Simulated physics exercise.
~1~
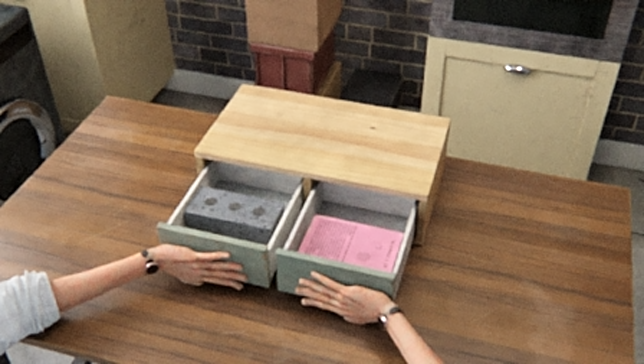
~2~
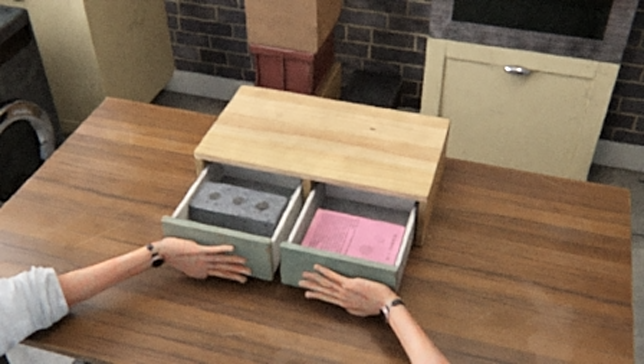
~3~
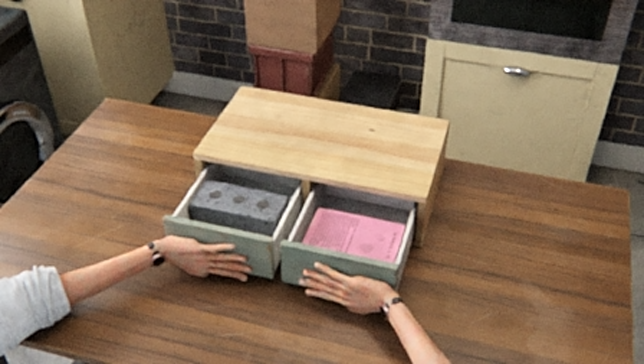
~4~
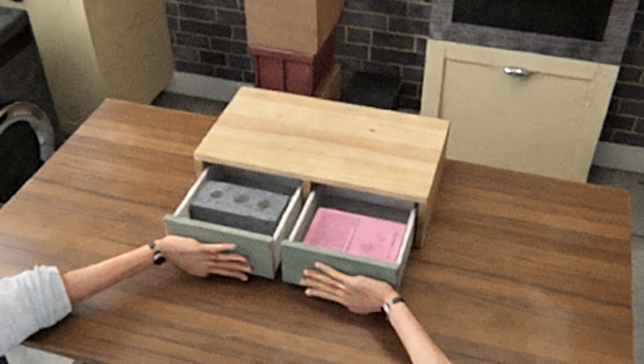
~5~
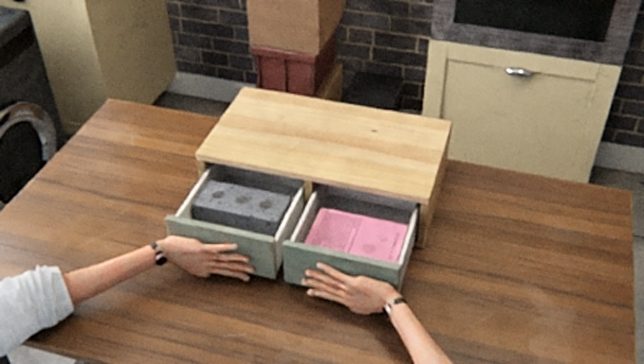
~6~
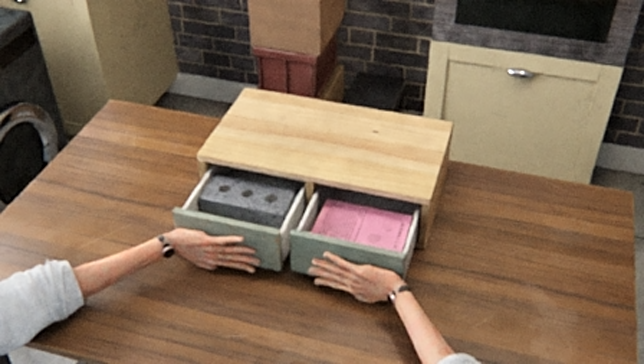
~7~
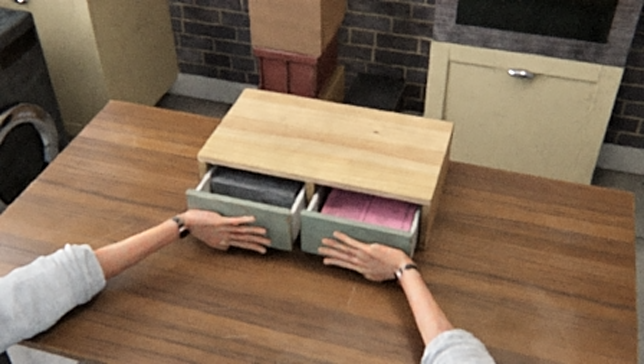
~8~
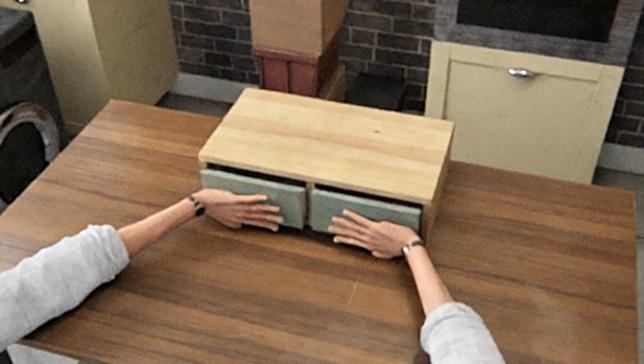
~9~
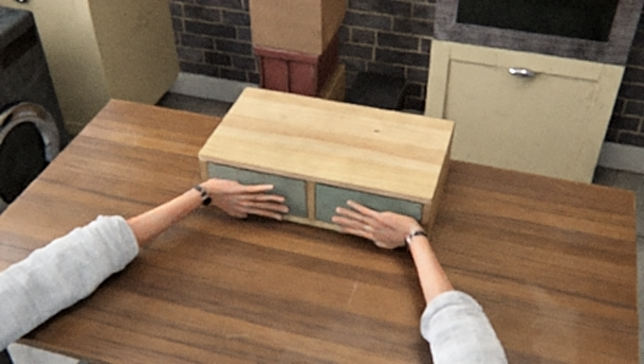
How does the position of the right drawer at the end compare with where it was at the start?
At the start the right drawer is pulled out toward the viewer with the pink packet showing. By the end it has been pushed back into the cabinet and sits flush with its front.
